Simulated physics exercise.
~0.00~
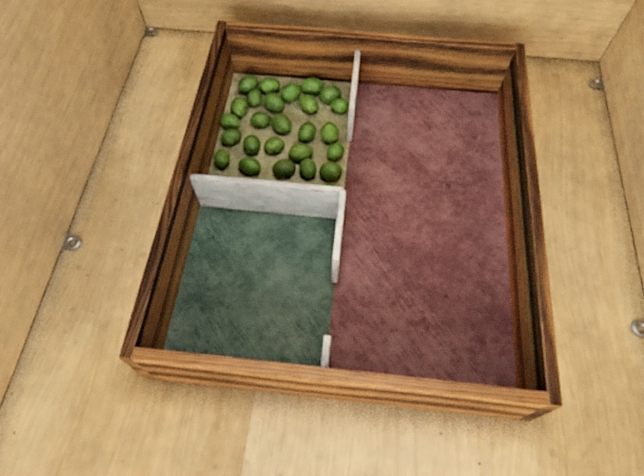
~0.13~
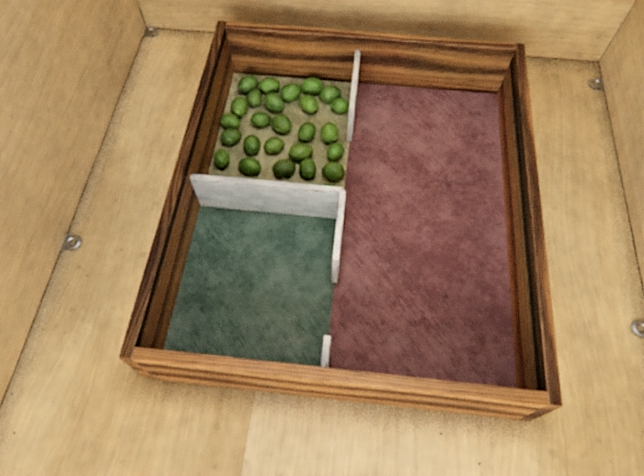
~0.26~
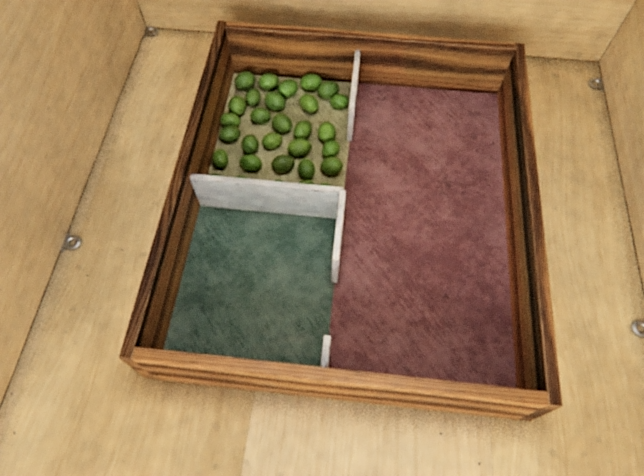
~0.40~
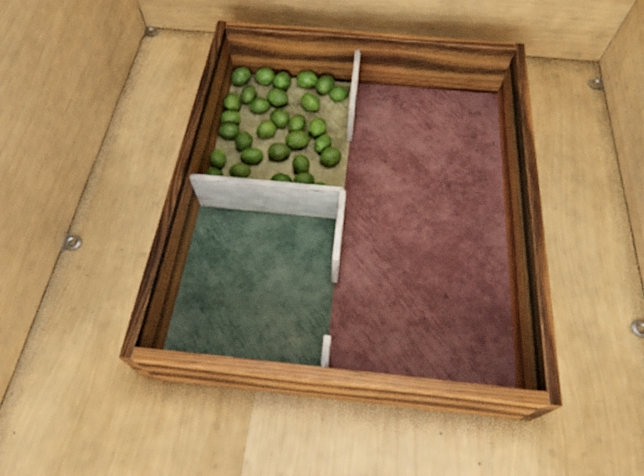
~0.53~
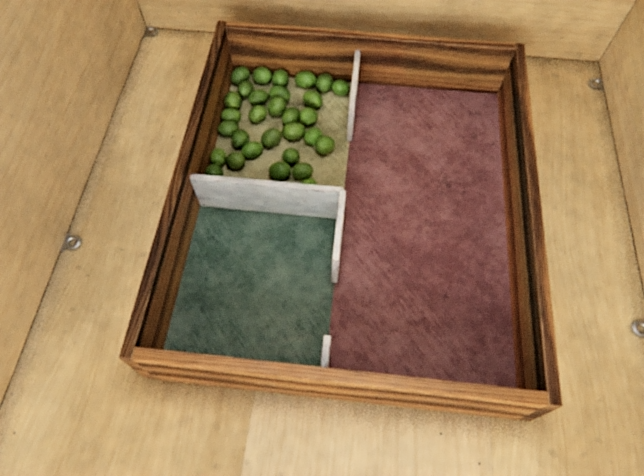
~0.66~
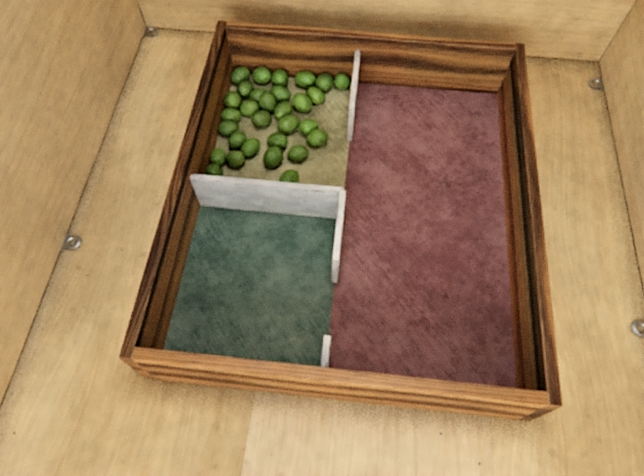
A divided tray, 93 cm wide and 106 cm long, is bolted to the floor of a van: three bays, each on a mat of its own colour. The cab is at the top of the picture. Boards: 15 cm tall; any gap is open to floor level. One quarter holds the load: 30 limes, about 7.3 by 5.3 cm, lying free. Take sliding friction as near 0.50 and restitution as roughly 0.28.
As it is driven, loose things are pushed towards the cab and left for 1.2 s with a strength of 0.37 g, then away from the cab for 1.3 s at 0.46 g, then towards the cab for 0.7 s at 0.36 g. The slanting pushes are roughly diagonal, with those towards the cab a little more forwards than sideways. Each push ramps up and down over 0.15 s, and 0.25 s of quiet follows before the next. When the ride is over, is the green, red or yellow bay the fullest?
The fullest is the yellow bay.
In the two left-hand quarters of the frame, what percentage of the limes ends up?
Near enough 90 per cent, I'd say.
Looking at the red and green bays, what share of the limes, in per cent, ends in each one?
Final split, approximately: Red 10 in a hundred, green 0 in a hundred.
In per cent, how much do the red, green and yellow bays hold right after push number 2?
The split comes out as red 10 per cent, green 0 per cent and yellow 90 per cent.
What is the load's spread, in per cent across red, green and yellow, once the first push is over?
Red 0 %, green 0 %, yellow 100 %.
After push 1 (1.44 s), 30 in the yellow bay.
After push 2 (2.99 s), 4 in the red bay and 26 in the yellow bay.
After push 3 (3.94 s), 5 in the red bay and 25 in the yellow bay.
When it is over (at 5.20 s), 4 in the red bay and 26 in the yellow bay.
